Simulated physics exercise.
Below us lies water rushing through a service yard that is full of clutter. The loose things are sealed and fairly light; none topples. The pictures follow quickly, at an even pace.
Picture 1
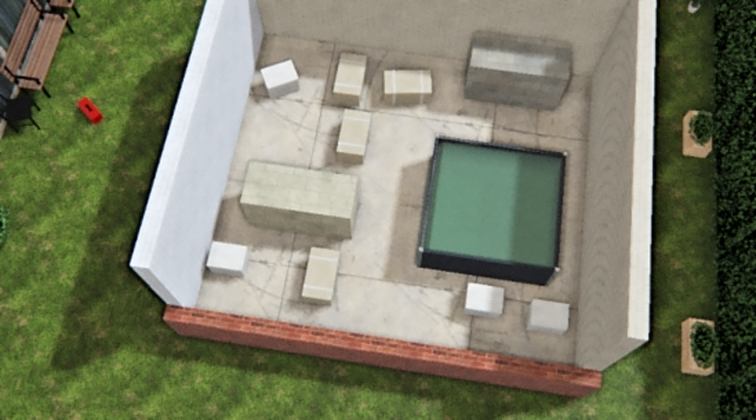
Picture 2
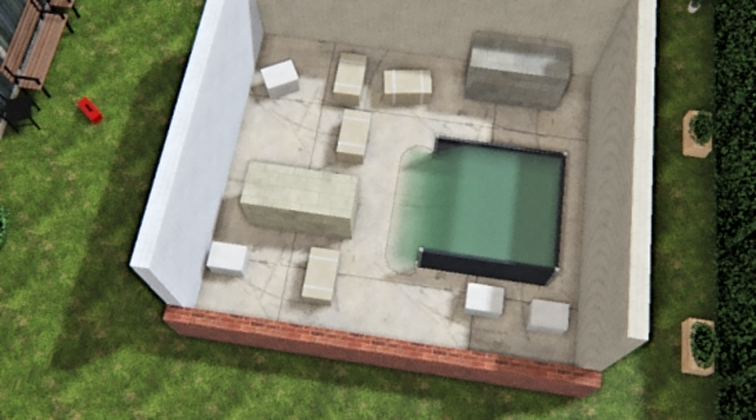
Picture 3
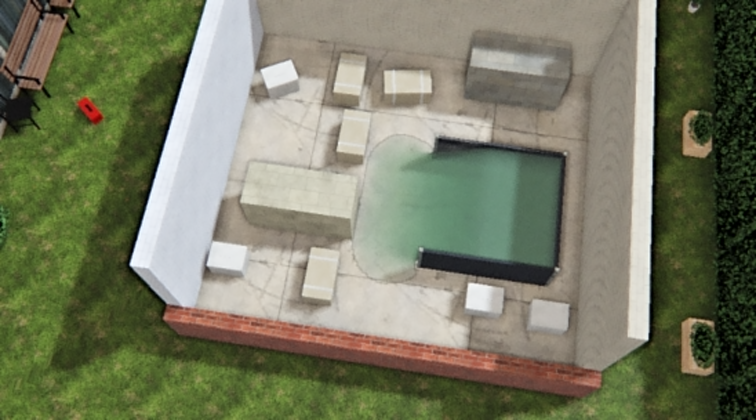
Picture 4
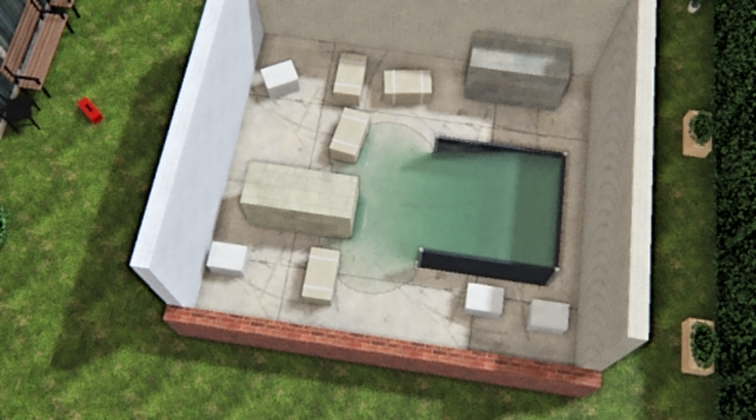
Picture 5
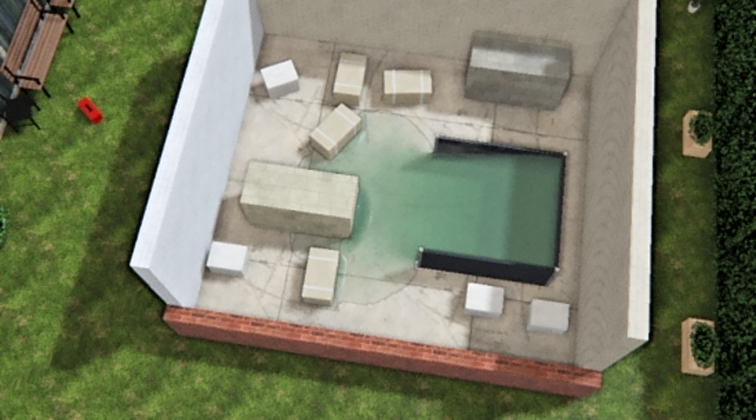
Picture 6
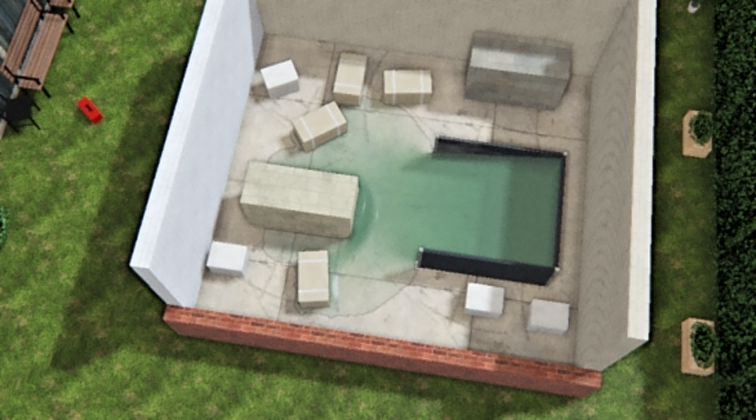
Green water spreads left from an open-sided tank across a walled yard, pushing and turning a box.
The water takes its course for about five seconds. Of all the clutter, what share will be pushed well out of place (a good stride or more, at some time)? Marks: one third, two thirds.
Share: At least two thirds.
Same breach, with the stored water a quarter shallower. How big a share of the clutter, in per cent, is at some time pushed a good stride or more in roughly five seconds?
About 60 per cent.
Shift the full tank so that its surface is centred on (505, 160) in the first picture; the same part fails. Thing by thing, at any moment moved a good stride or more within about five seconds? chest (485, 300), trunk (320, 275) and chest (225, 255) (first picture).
As listed: Less than that, that far or more, that far or more.
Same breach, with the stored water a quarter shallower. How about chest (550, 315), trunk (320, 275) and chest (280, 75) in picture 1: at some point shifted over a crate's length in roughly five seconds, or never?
In turn: Under that, swept aside, shifted that much.
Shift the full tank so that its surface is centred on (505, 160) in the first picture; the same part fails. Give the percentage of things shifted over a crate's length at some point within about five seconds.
I make it 80 per cent.
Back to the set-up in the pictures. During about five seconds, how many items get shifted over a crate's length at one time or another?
It comes to 6.
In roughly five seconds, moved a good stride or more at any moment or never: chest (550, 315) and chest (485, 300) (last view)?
In that order: No, under that.
A moment on, 2 of 8 are well off their spots; 1 afloat.
Next, 4 of 8 are well off their spots; 5 afloat.
Later, 4 of 8 are well off their spots; 5 afloat.
In the end, 4 of 8 are well off their spots, and 6 have been at some point; 6 afloat.
